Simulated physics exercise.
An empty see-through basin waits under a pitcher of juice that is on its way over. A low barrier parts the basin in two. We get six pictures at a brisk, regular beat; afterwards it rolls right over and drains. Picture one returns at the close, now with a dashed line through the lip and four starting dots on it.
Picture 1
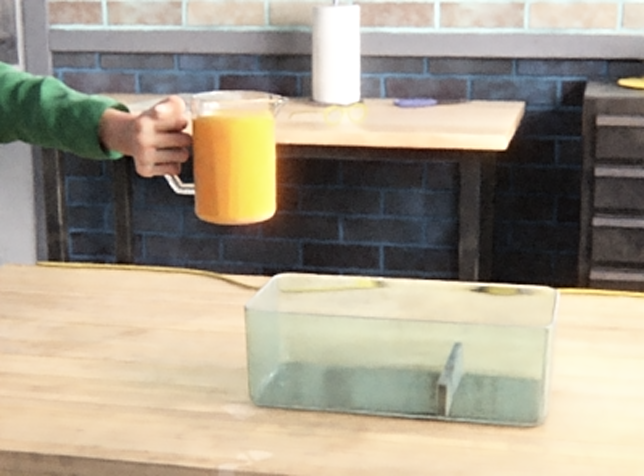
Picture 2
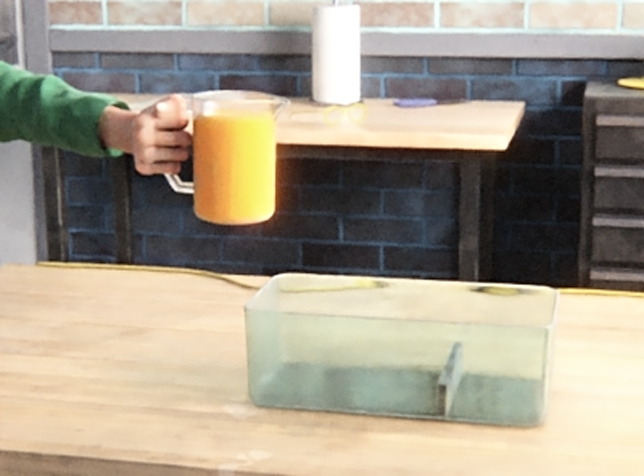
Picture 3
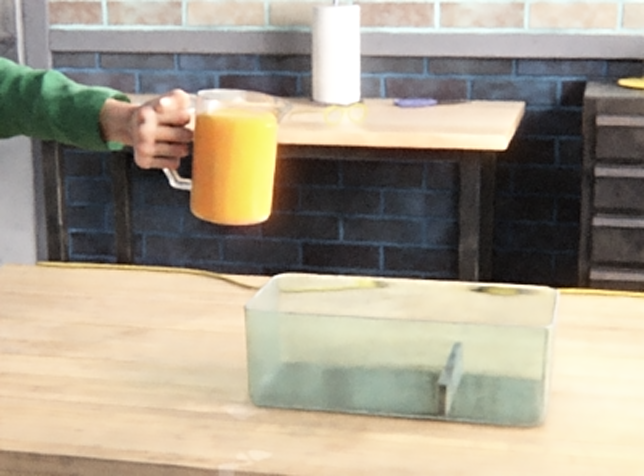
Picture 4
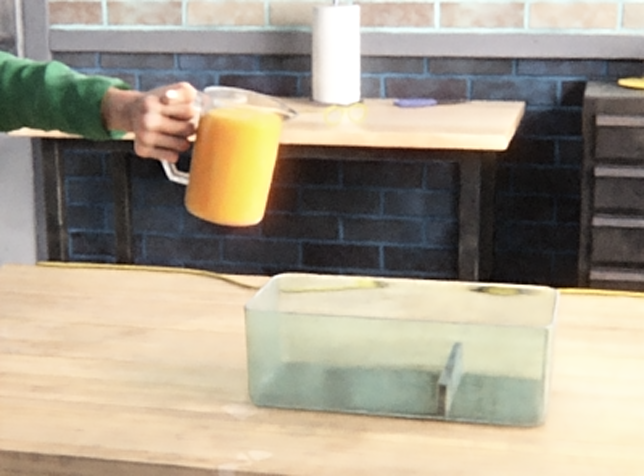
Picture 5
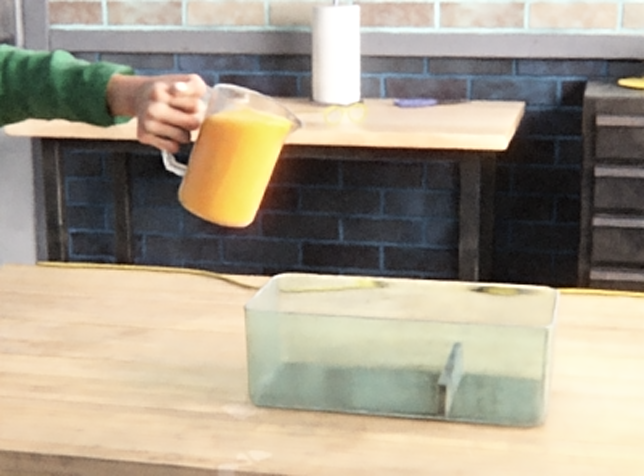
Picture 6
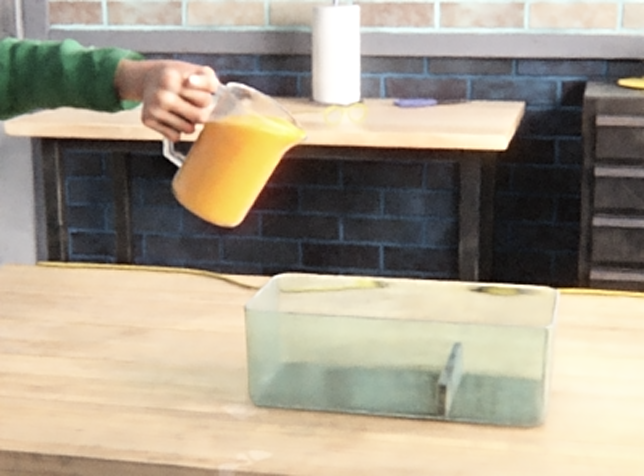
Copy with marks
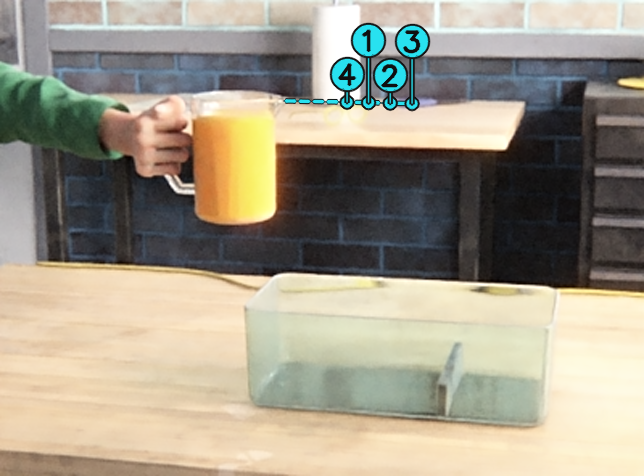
At the start, a hand in a green sleeve holds a clear pitcher of orange juice upright above and left of an empty see-through basin with a low divider. The hand then gradually tilts the pitcher to the right, its juice slanting toward the lip, while the basin stays still on the wooden table.
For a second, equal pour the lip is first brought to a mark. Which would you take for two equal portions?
The best dot is 1.
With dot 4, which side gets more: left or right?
More ends on the left.
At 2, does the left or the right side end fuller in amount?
The right one.
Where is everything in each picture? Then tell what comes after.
Upright, lip at (286, 100); basin from (250, 402) to (548, 425); top of the wall at (451, 362); nothing has left yet.
Upright, lip at (287, 102); nothing has left yet.
Tipped about 6°, lip at (291, 106); nothing has left yet.
Tipped about 13°, lip at (297, 114); nothing has left yet.
Tipped about 22°, lip at (303, 125); nothing has left yet.
Tipped about 32°, lip at (308, 139); nothing has left yet.
On the marked copy, 1 at (368, 102); 2 at (390, 103); 3 at (412, 103); 4 at (347, 102).
With 1, about 50 % ends left of the wall and 49 % right of it.
With 2, about 15 % ends left of the wall and 83 % right of it.
With 3, about 17 % ends left of the wall and 78 % right of it; 5 % is lost outside.
With 4, about 88 % ends left of the wall and 8 % right of it; 4 % is lost outside.
